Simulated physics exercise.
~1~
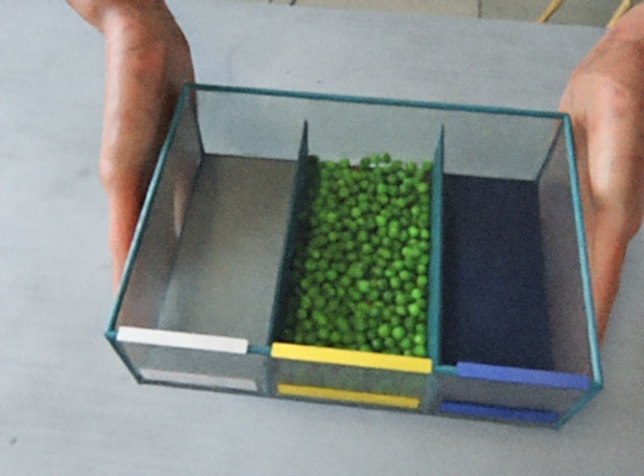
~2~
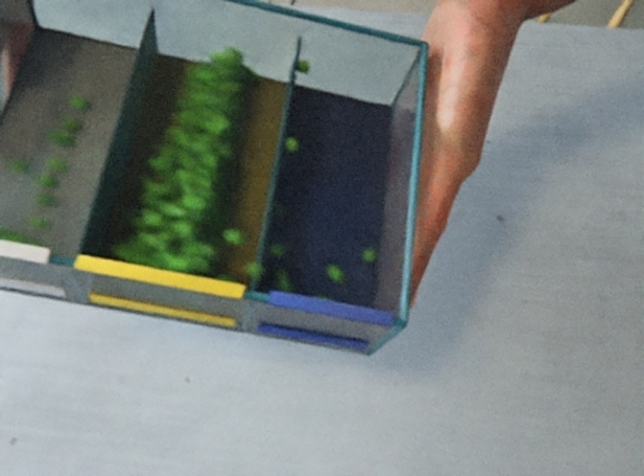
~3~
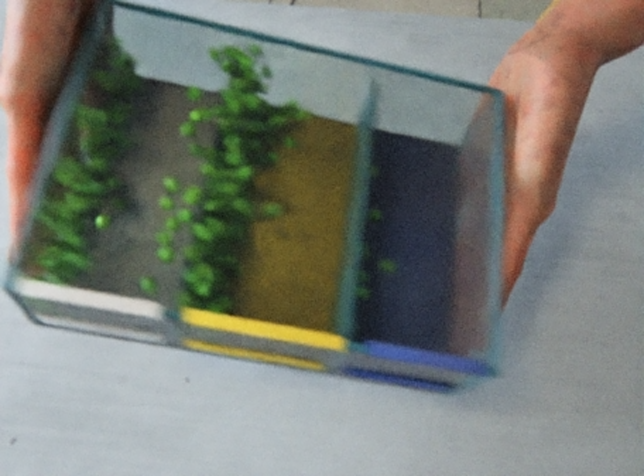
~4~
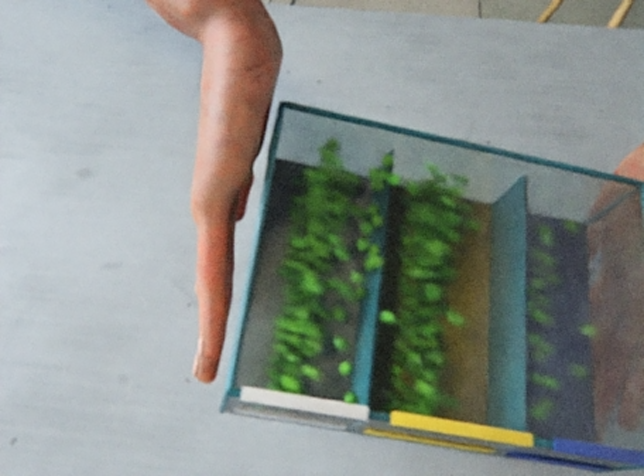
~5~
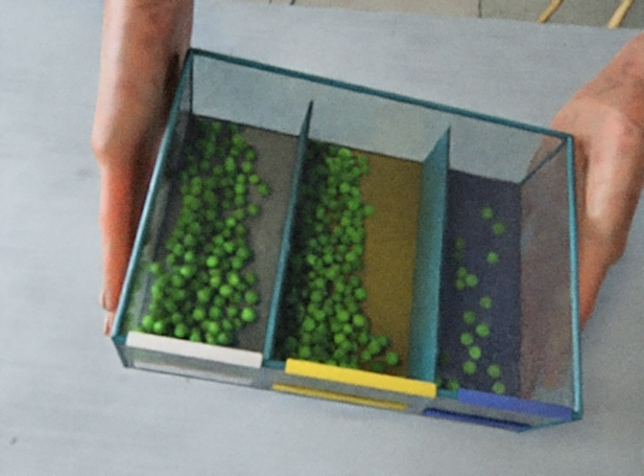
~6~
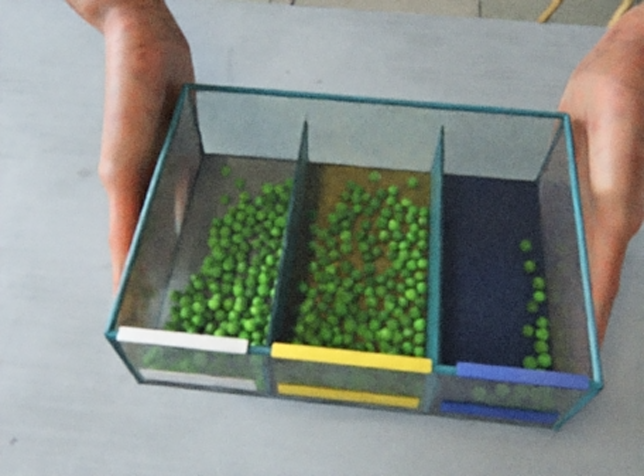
Green peas shaken in a tilted box scatter from yellow, settling mostly in white and yellow.
